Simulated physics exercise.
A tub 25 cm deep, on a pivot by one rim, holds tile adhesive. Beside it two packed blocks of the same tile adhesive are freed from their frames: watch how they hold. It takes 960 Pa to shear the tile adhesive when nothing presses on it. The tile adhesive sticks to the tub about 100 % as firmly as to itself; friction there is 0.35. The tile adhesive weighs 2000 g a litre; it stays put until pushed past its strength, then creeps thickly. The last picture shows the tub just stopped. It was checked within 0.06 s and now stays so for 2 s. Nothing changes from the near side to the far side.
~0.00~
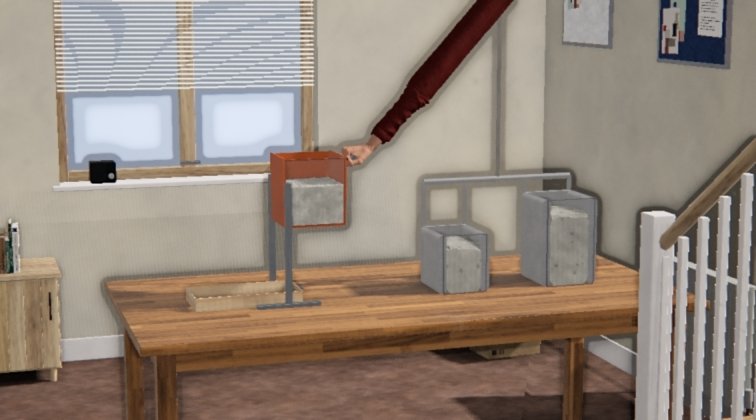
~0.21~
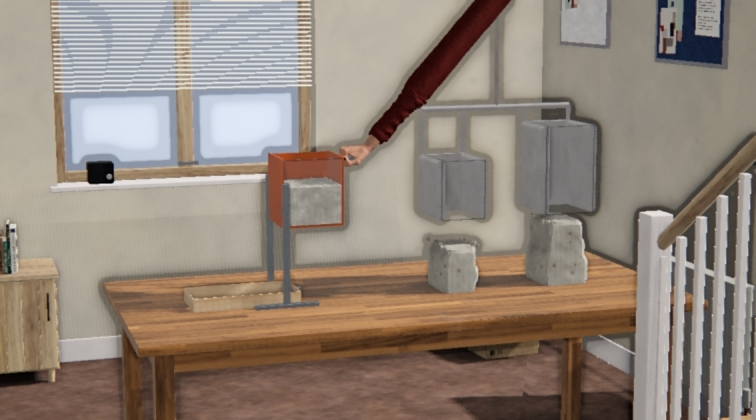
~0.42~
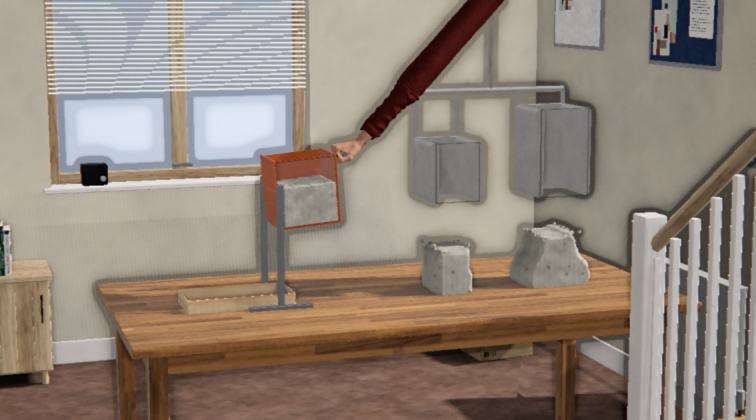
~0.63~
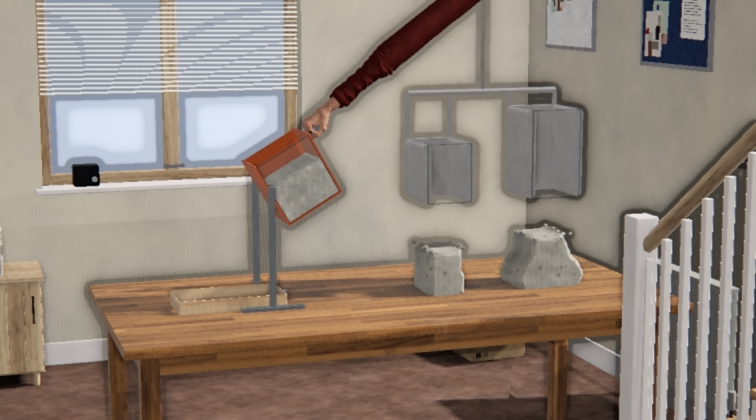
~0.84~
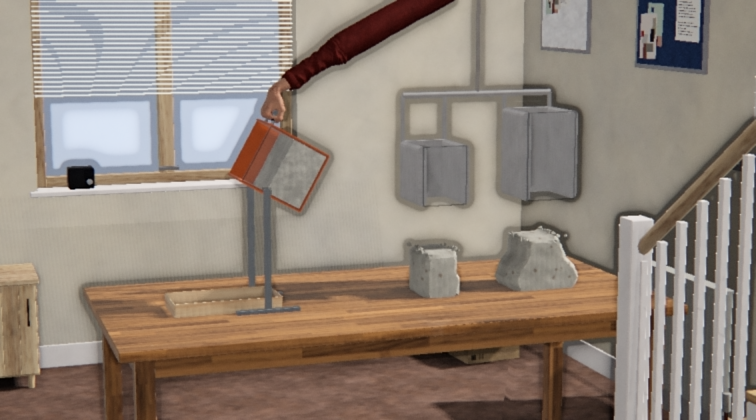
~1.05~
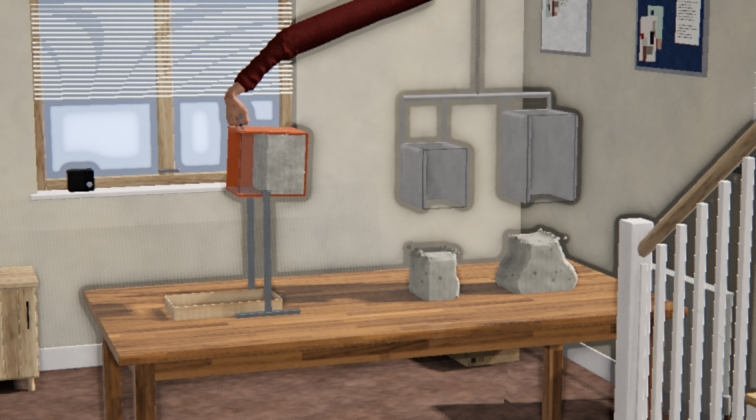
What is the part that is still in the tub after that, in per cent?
The part that is still in the tub after that is near 100 %.
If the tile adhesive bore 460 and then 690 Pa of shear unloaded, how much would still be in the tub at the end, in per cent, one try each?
In that order: 80 %, 100 %.
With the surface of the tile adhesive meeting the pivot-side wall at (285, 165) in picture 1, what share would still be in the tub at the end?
In that case some 100 per cent.
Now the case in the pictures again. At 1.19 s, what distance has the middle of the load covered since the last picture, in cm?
About 0 cm.
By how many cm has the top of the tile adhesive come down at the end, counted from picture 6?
About 0 cm.
After 1.19 s, the tub is at 87 degrees and holds 100 %.
After 1.36 s, the tub is at 87 degrees and holds 100 %.
After 1.53 s, the tub is at 87 degrees and holds 100 %.
After 1.70 s, the tub is at 87 degrees and holds 100 %.
After 3.05 s, the tub is at 87 degrees and holds 100 %.
